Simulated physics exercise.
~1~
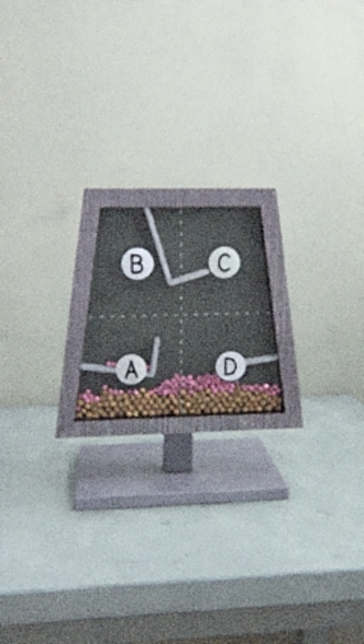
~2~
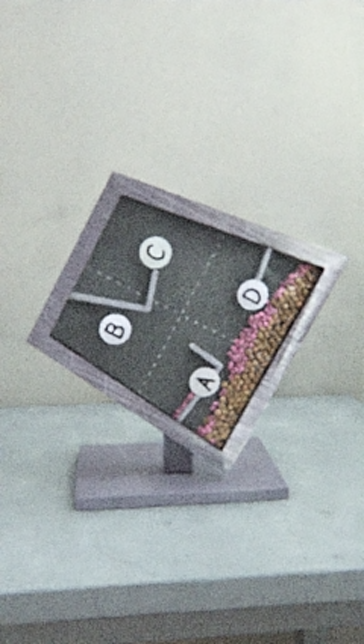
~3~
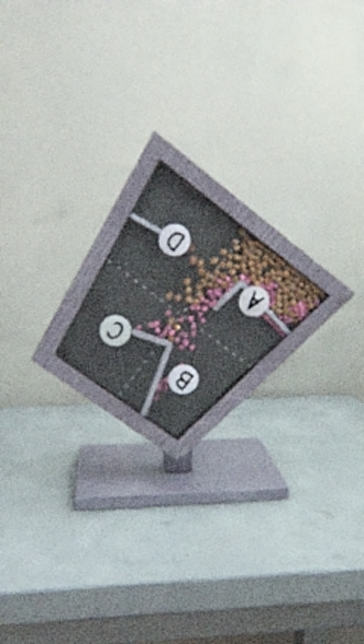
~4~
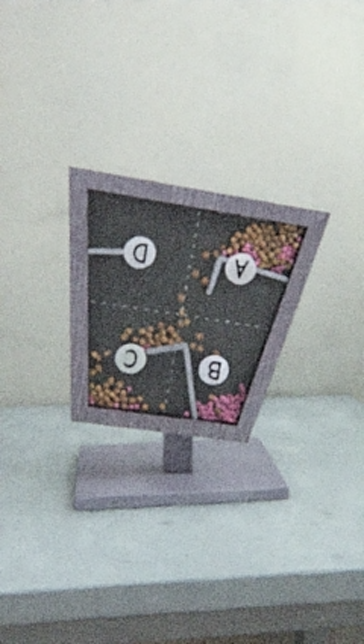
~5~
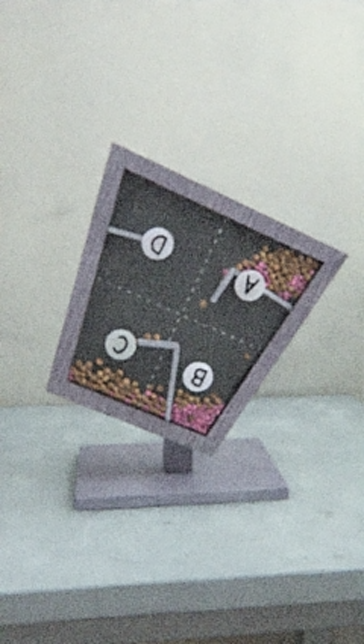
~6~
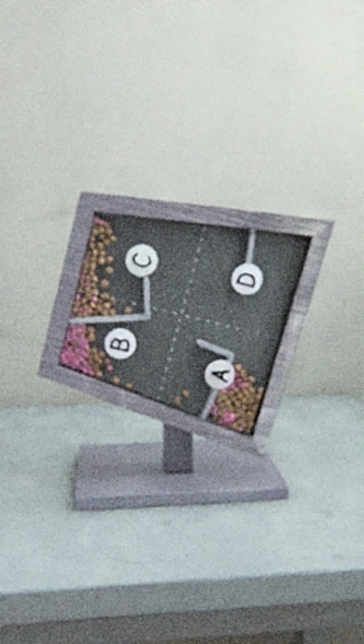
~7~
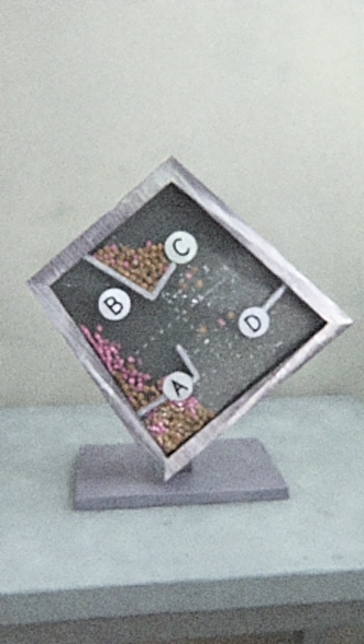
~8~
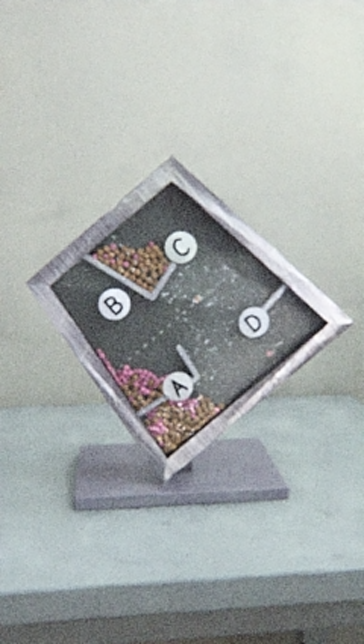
A flat sorting box on a stand, its quarters lettered, holds plain wooden beads and smaller pink ones along its bottom edge. It rotates anticlockwise on its axle, carrying the beads up the right side. As it tips nearly upside down, some beads spill past the short inner walls towards B and C, while others stay caught near A. The box then swings back clockwise, and the beads slide along the left side. It stops tilted on one corner, with most beads gathered low around A, a smaller heap held in the angled wall between B and C, and D empty.
